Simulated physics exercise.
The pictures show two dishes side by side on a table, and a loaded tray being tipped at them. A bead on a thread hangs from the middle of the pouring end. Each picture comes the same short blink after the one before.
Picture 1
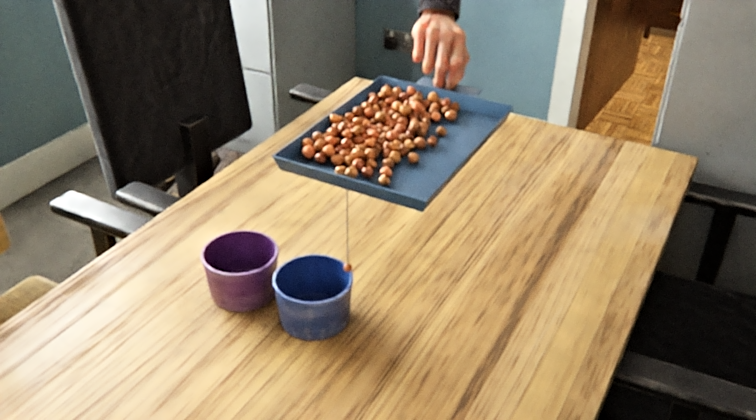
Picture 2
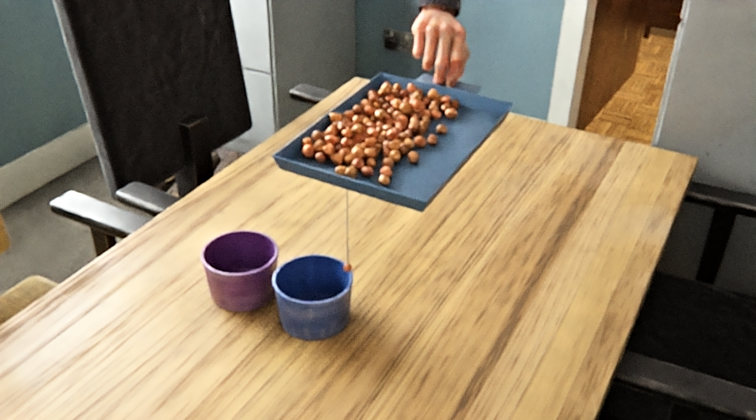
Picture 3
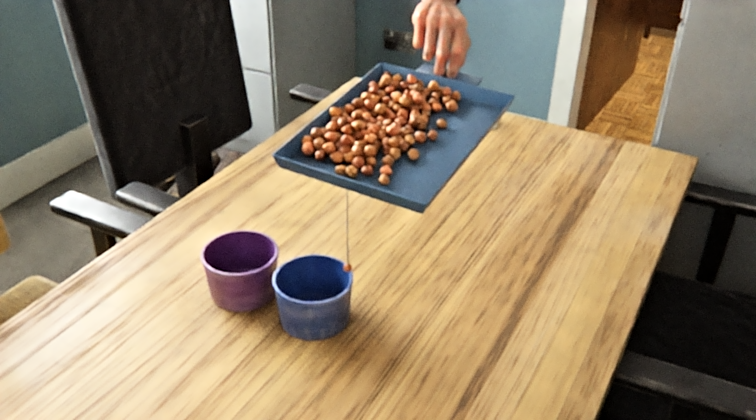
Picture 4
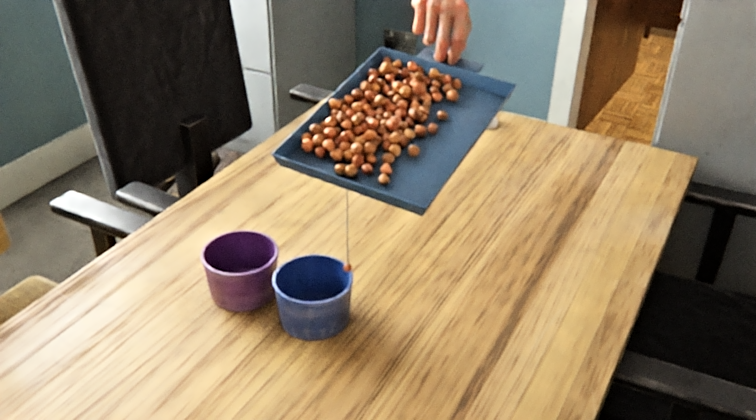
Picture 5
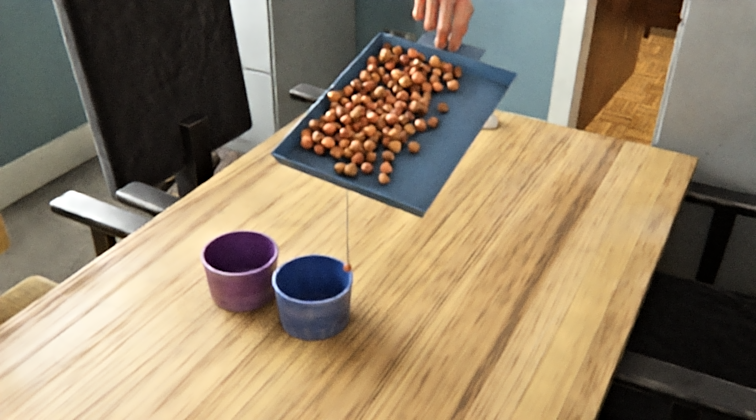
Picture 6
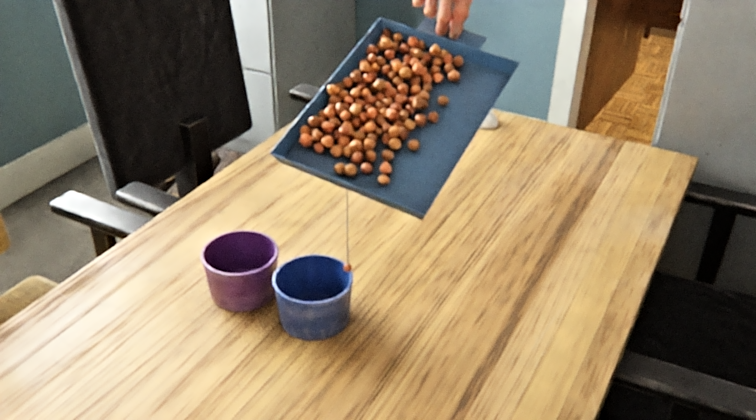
At the start, a hand holds a blue tray of hazelnuts nearly level above a wooden table, with a purple dish and a blue dish below. The hand gradually raises the far end, steepening the tray, while its near edge dips slightly at the right corner and the nuts stay bunched together.
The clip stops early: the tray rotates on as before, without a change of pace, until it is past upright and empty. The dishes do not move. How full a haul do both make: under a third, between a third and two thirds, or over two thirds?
Caught overall: Under a third.
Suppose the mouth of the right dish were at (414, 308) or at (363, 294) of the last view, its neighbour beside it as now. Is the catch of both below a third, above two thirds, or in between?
In turn: In the middle band; below one third.
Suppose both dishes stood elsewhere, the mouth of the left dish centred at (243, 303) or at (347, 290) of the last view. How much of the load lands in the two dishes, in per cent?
First some 10, then 70 per cent.
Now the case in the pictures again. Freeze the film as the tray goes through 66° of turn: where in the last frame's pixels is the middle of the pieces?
At about (384, 169).
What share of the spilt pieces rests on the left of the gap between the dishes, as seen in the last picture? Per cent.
Near 0 %.
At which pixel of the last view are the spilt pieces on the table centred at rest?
Roughly at (385, 373).
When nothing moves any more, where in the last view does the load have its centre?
Near (385, 373).
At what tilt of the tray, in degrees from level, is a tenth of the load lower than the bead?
At some 75 degrees.
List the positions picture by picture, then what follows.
In the first frame, corners of the pouring end (280, 155) and (423, 197), level; middle of the load (371, 129), hazelnuts; left dish (219, 287); right dish (293, 316); bead on its thread (348, 268).
In the second frame, corners of the pouring end (280, 155) and (423, 197), level; middle of the load (371, 128).
In the third frame, corners of the pouring end (279, 154) and (423, 199), tipped barely, lowest at the right corner; middle of the load (371, 122).
In the fourth frame, corners of the pouring end (279, 152) and (423, 202), tipped a little, lowest at the right corner; middle of the load (371, 115).
In the fifth frame, corners of the pouring end (278, 151) and (423, 206), tipped a little, lowest at the right corner; middle of the load (379, 113).
In the sixth frame, corners of the pouring end (278, 151) and (422, 209), tipped clearly, lowest at the right corner; middle of the load (379, 107); left dish (219, 287); right dish (293, 316).
Just after the last frame, tray tipped steeply; the larger part on the tray; just a few outside both; about a tenth in the air.
A moment on, tray tipped past a quarter turn; about a tenth on the tray; roughly two thirds outside both; roughly a quarter in the air.
Further on, tray tipped past a quarter turn; every one outside both.
When it is over, tray tipped past a quarter turn; not one in the right dish; not one in the left dish; every one outside both.
